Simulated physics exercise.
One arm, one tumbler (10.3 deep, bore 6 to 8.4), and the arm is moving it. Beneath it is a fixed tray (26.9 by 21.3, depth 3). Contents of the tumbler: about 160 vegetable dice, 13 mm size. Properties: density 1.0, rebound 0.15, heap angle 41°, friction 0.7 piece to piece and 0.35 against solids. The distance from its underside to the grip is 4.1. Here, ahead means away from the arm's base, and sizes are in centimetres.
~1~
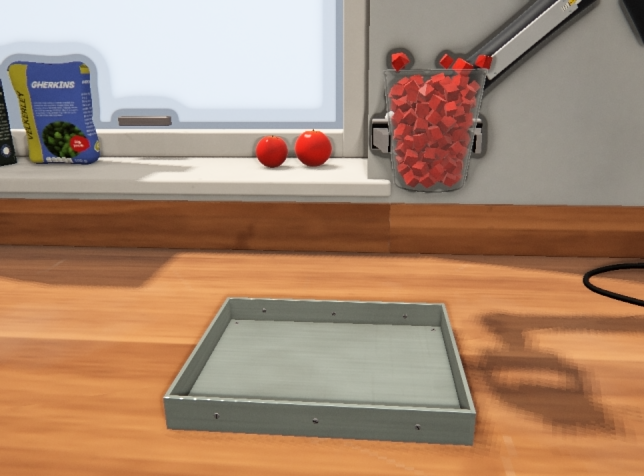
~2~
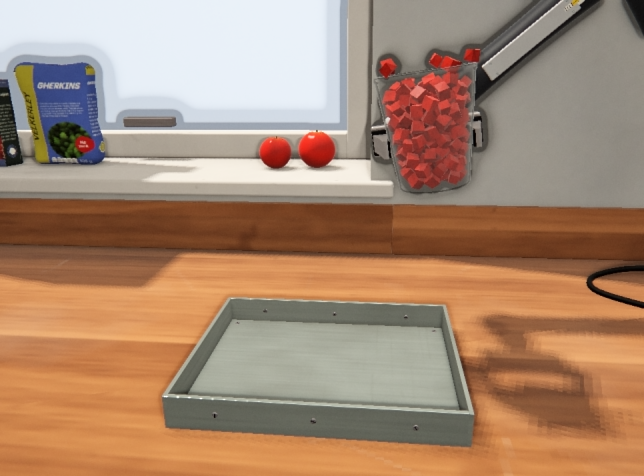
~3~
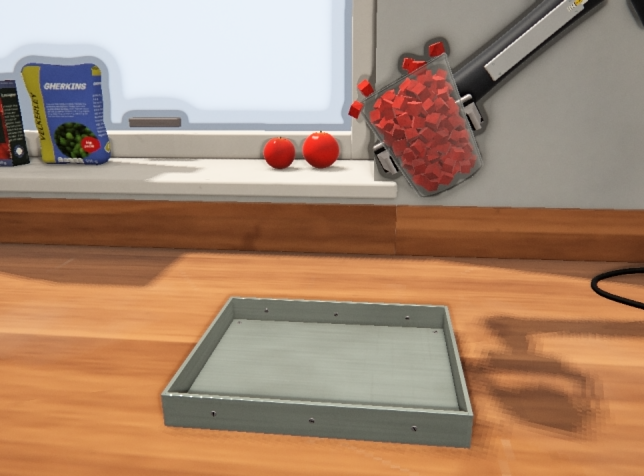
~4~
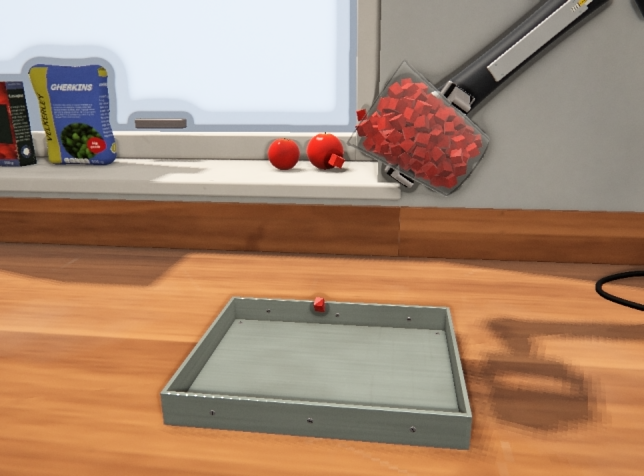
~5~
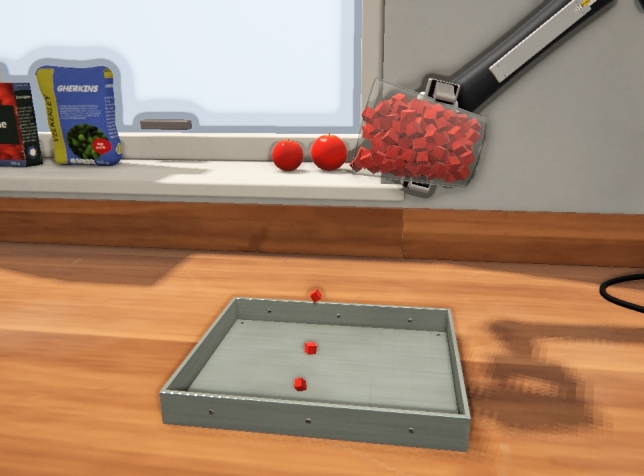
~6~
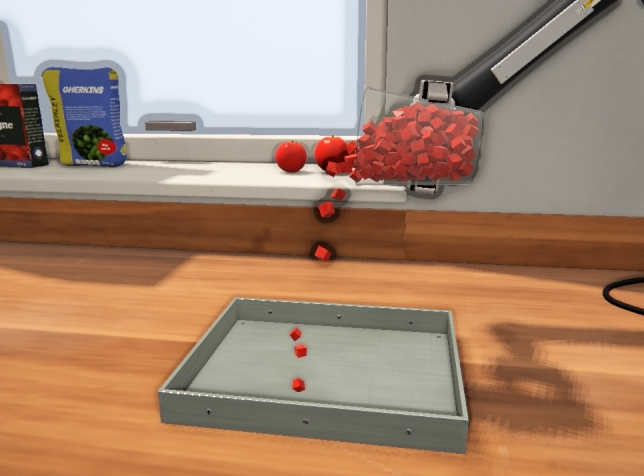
A robotic arm tilted a clear tumbler packed with red vegetable dice over to the left until it lay nearly sideways, and a few pieces dropped into the grey tray on the wooden counter.
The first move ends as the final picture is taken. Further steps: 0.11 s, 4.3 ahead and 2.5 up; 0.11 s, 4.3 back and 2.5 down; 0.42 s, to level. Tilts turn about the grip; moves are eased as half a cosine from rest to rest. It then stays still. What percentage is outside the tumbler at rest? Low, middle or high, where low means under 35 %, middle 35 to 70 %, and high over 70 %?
High, over 70 %.
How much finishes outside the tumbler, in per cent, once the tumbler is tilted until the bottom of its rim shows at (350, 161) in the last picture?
75 percent or so.
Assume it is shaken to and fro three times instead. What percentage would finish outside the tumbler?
Estimate: Around 100 %.
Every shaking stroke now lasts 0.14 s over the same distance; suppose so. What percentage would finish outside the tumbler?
I'd expect close to 80 per cent then.
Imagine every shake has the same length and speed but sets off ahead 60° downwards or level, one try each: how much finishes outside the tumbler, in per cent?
First try about 25 %, second try about 90 %.
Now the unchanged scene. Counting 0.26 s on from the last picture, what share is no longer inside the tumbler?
Roughly 95 percent is out.
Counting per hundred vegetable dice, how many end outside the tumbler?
Roughly 100 %.
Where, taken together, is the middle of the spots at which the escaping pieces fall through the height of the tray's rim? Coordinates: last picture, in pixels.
About at (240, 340).
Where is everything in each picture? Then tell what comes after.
The first picture shows tumbler middle at (431, 131), level; upper third of the load around (431, 94), from x 395 to 485, top at y 60; 165 in the tumbler.
The second picture shows tumbler middle at (430, 131), tilted 8° forward; upper third of the load around (427, 97), from x 390 to 470, top at y 55.
The third picture shows tumbler middle at (426, 132), tilted 29° forward; upper third of the load around (420, 101), from x 355 to 470, top at y 50; 164 in the tumbler, 1 in flight or on a rim.
The fourth picture shows tumbler middle at (422, 136), tilted 56° forward; upper third of the load around (410, 112), from x 320 to 475, top at y 85; 162 in the tumbler, 3 in flight or on a rim.
The fifth picture shows tumbler middle at (420, 140), tilted 77° forward; upper third of the load around (409, 121), from x 300 to 475, top at y 100; 162 in the tumbler, 3 in the tray.
The sixth picture shows tumbler middle at (420, 143), tilted 85° forward; upper third of the load around (425, 129), from x 295 to 470, top at y 110; 159 in the tumbler, 3 in the tray, 3 in flight or on a rim.
Then, 0.26 s later, tilted 83° forward, highest piece 24 above the table; 9 in the tumbler, 9 in the tray, 147 in flight or on a rim.
Then, 0.51 s later, tilted 18° forward, highest piece 29 above the table; 144 in the tray, 16 on the table or floor, 4 in the tumbler, 1 in flight or on a rim.
Then, 0.84 s later, level, highest piece 22 above the table; 145 in the tray, 16 on the table or floor, 4 in the tumbler.
Then, 1.89 s later, level, highest piece 22 above the table; 145 in the tray, 16 on the table or floor, 4 in the tumbler.
At rest, 145 in the tray, 16 on the table or floor, 4 in the tumbler. That is 98 % outside the tumbler.
